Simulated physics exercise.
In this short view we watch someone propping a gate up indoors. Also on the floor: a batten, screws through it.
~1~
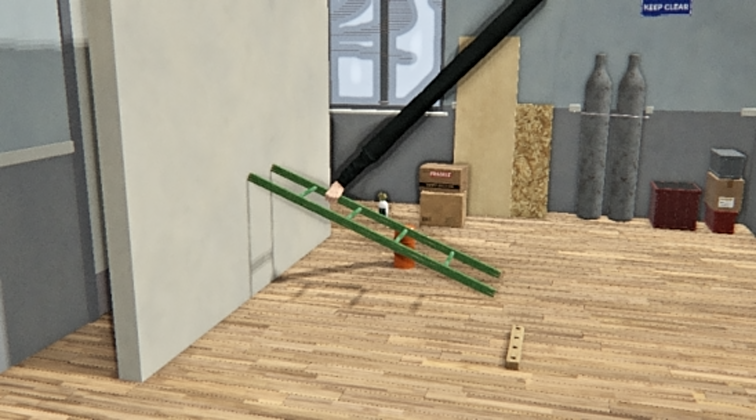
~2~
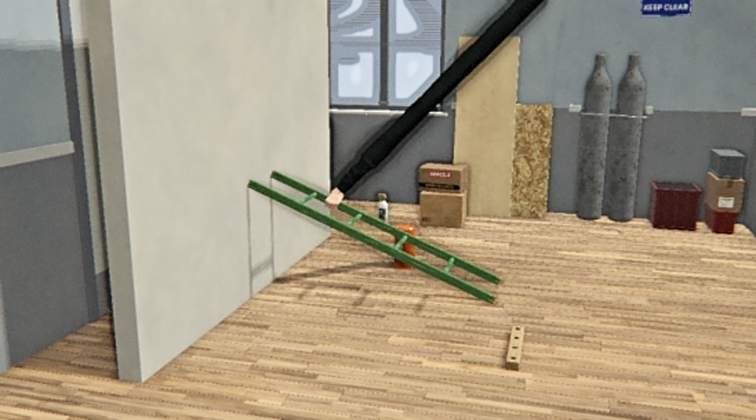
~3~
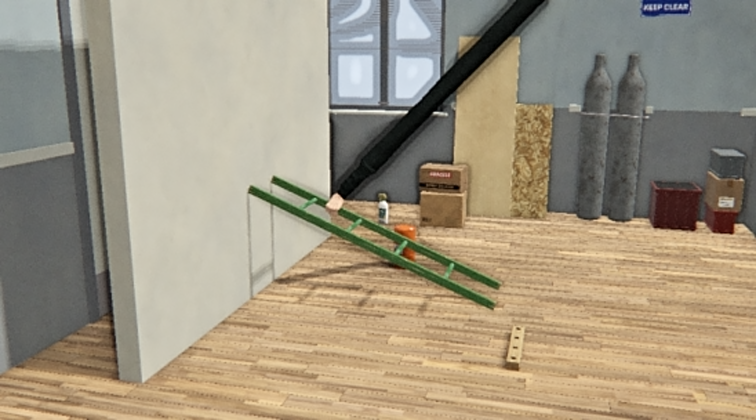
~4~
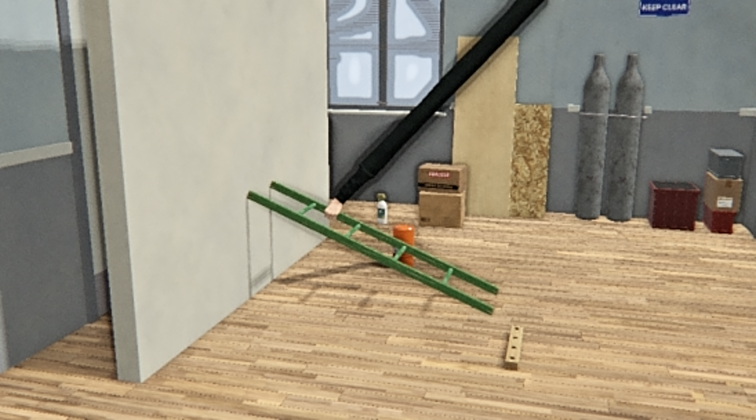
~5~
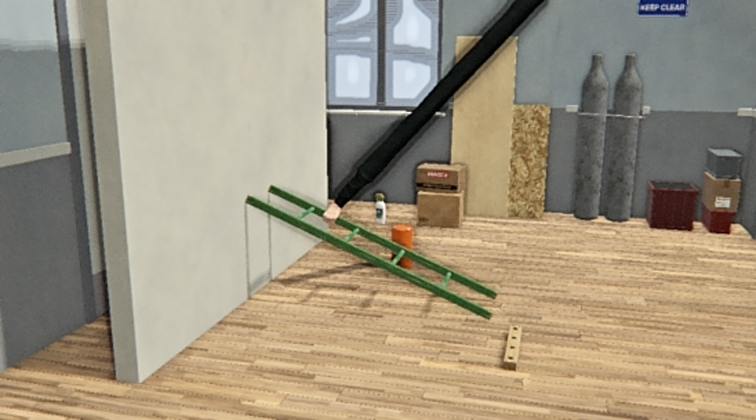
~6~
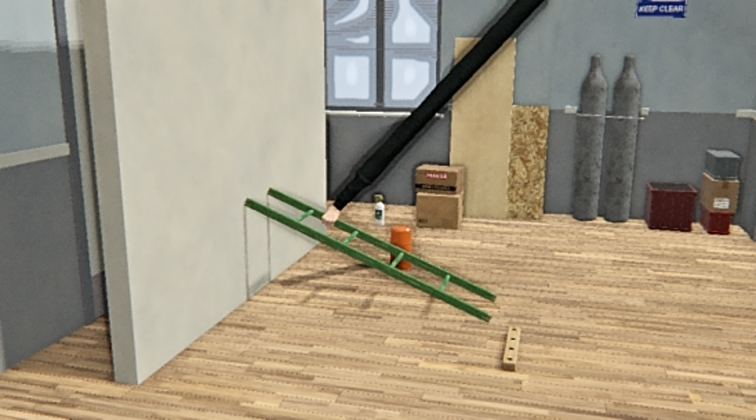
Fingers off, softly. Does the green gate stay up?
It drops.
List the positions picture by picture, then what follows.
In the first frame, still on the way; green gate (376, 226); batten (516, 347).
In the second frame, still on the way; green gate (376, 233); orange canister (404, 247).
In the third frame, still on the way; green gate (376, 238); batten (516, 347).
In the fourth frame, still on the way; green gate (375, 244); orange canister (403, 247).
In the fifth frame, still on the way; green gate (373, 248); batten (513, 347).
In the sixth frame, in place, still held; green gate (372, 251); orange canister (401, 248).
Then, 0.30 s on from there, green gate turned 14° from its first pose near (379, 280).
Then, 0.60 s on from there, green gate turned 18° from its first pose near (382, 277).
In the end, the green gate slides out and falls, near (380, 298); the other things unmoved.
